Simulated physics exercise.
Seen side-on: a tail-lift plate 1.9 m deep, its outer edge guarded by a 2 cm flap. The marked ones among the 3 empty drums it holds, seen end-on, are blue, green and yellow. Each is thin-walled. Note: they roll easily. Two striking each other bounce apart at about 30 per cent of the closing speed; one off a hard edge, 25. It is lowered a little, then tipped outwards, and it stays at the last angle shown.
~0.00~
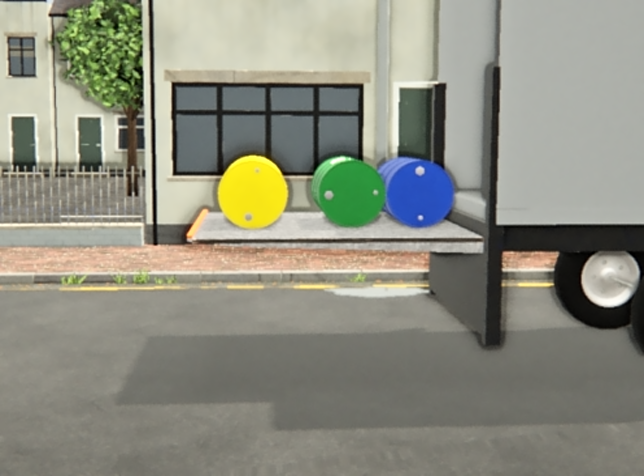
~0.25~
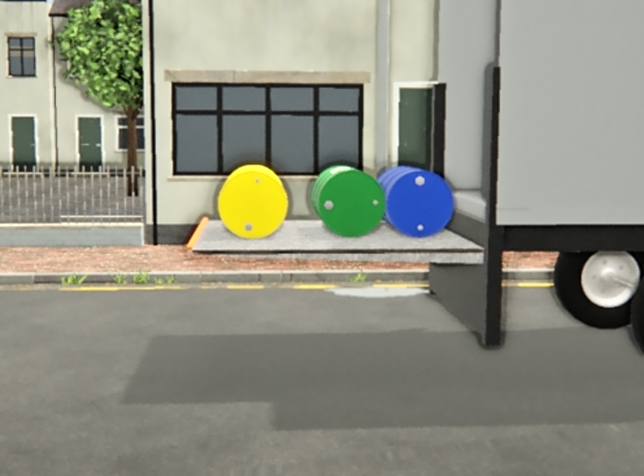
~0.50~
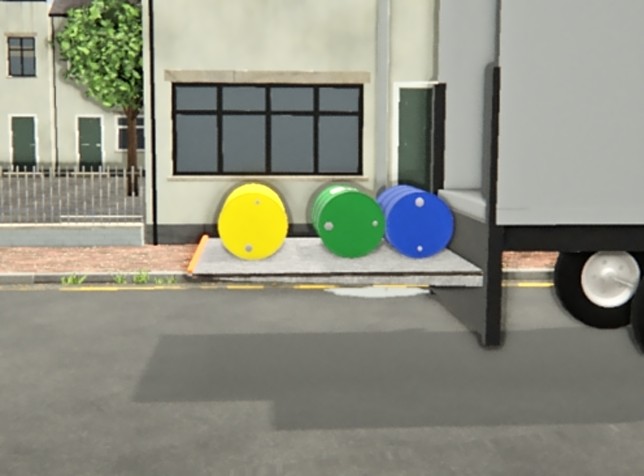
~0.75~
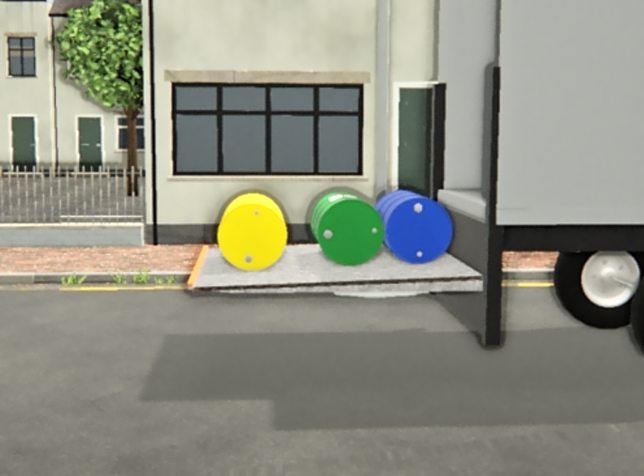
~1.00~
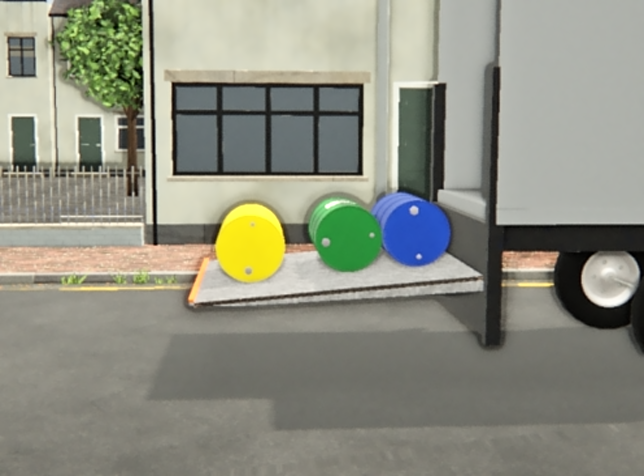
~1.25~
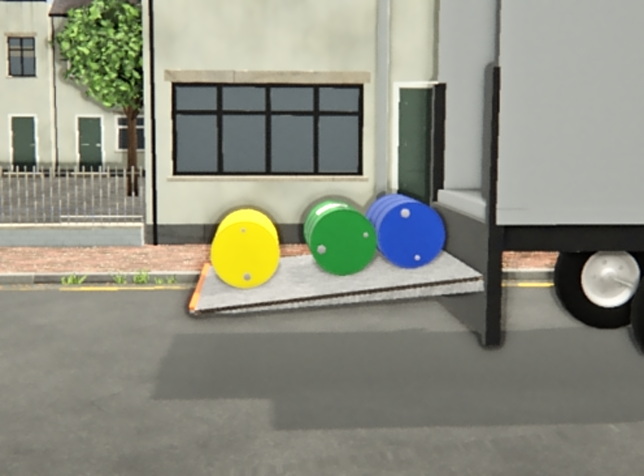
Truck tail-lift plate carrying yellow, green and blue drums lowering beside a street, then tilting down leftward as the drums shift slightly left.
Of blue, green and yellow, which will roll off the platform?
Blue drum: Does; green: Does; yellow: Does.
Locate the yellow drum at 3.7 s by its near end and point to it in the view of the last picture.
That would be about (68, 339) in pixels.
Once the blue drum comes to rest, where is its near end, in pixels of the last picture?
It comes to rest around (53, 339).
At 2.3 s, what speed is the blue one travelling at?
0.7 m/s, give or take.
By 2.3 s, blue is on the plate, 105 cm from the stop, rolling left; green is on the plate, 55 cm from the stop, rolling left; yellow is on the plate, 5 cm from the stop, rolling left; 0 gone from the plate.
By 3.7 s, blue is over the stop and falling; green is off the lift, on the ground; yellow is off the lift, on the ground; 3 gone from the plate.
Finally (6.3 s), blue is off the lift, on the ground; green is off the lift, on the ground; yellow is on the ground; 3 gone from the plate.
